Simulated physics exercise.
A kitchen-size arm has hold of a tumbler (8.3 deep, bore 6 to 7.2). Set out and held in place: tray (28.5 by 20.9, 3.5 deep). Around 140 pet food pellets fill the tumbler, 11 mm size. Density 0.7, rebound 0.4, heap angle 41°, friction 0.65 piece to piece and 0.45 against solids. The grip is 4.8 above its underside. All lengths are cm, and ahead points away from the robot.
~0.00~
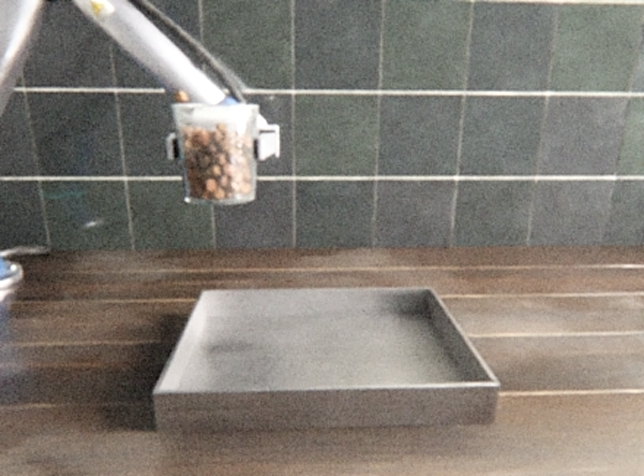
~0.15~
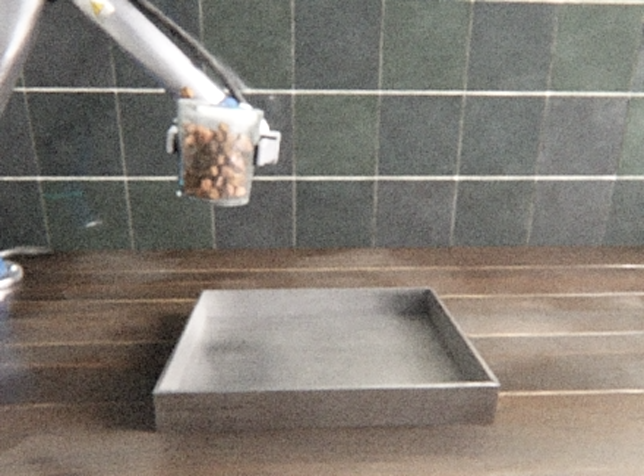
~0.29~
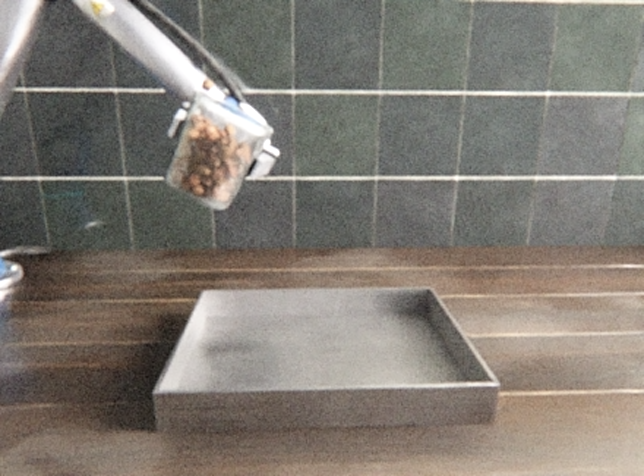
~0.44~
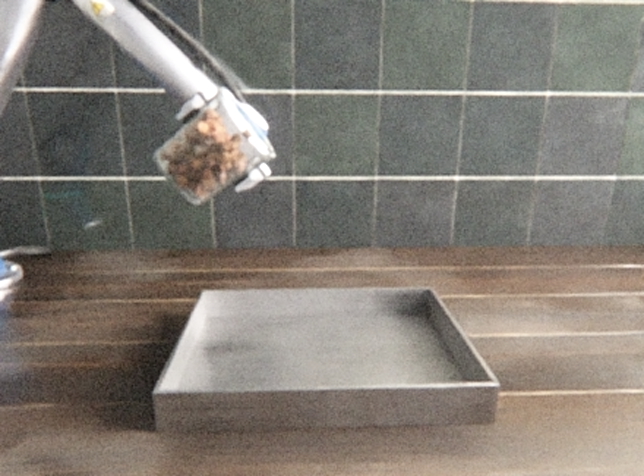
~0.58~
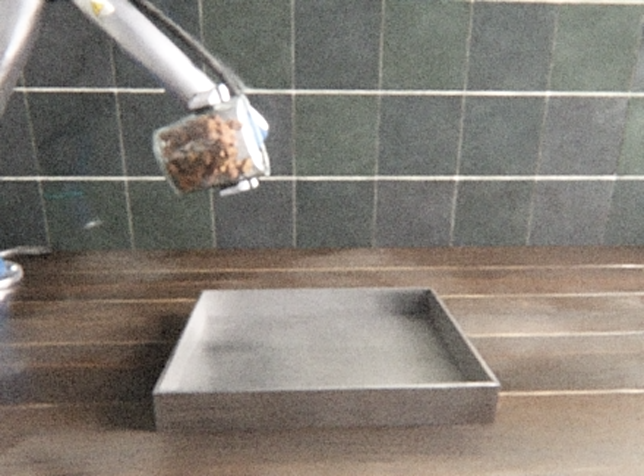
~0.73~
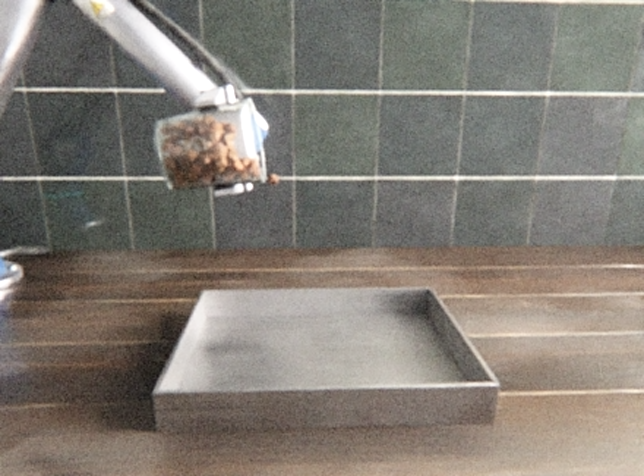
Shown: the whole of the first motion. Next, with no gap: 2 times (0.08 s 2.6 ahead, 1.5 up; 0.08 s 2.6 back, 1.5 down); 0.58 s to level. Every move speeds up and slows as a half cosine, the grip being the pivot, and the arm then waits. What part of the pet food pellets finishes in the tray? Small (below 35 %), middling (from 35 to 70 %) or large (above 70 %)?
Answer: Large; above 70 % of the pet food pellets finish in the tray.
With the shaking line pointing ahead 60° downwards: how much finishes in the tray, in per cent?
About 15 per cent.
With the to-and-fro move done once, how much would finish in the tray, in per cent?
It would be near 75 per cent.
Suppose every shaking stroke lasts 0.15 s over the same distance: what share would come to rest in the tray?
Then about 25 per cent.
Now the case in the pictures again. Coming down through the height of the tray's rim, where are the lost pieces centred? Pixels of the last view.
Near (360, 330).
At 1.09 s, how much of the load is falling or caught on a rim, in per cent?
About 30 per cent.
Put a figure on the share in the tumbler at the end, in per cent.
Some 10 per cent.
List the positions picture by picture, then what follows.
In the first picture, the tumbler middle at (218, 154), level; upper third of the load around (214, 143), from x 180 to 245, top at y 100; 137 in the tumbler.
In the second picture, the tumbler middle at (217, 154), tilted 8° forward; upper third of the load around (213, 143), from x 185 to 245, top at y 95.
In the third picture, the tumbler middle at (215, 153), tilted 28° forward; upper third of the load around (208, 143), from x 175 to 245, top at y 85.
In the fourth picture, the tumbler middle at (212, 152), tilted 53° forward; upper third of the load around (206, 139), from x 170 to 245, top at y 115.
In the fifth picture, the tumbler middle at (211, 149), tilted 73° forward; upper third of the load around (207, 134), from x 165 to 245, top at y 120.
In the sixth picture, the tumbler middle at (211, 148), tilted 81° forward; upper third of the load around (197, 135), from x 165 to 275, top at y 120; 137 in the tumbler.
After 1.09 s, tilted 80° forward, highest piece 21 above the table; 80 in the tray, 16 in the tumbler, 41 in flight or on a rim.
After 1.45 s, tilted 18° forward, highest piece 22 above the table; 120 in the tray, 16 in the tumbler, 1 on the table or floor.
After 1.83 s, level, highest piece 21 above the table; 120 in the tray, 16 in the tumbler, 1 on the table or floor.
After 2.88 s, level, highest piece 21 above the table; 120 in the tray, 16 in the tumbler, 1 on the table or floor.
In the end, 120 in the tray, 16 in the tumbler, 1 on the table or floor. That is 88 % in the tray.
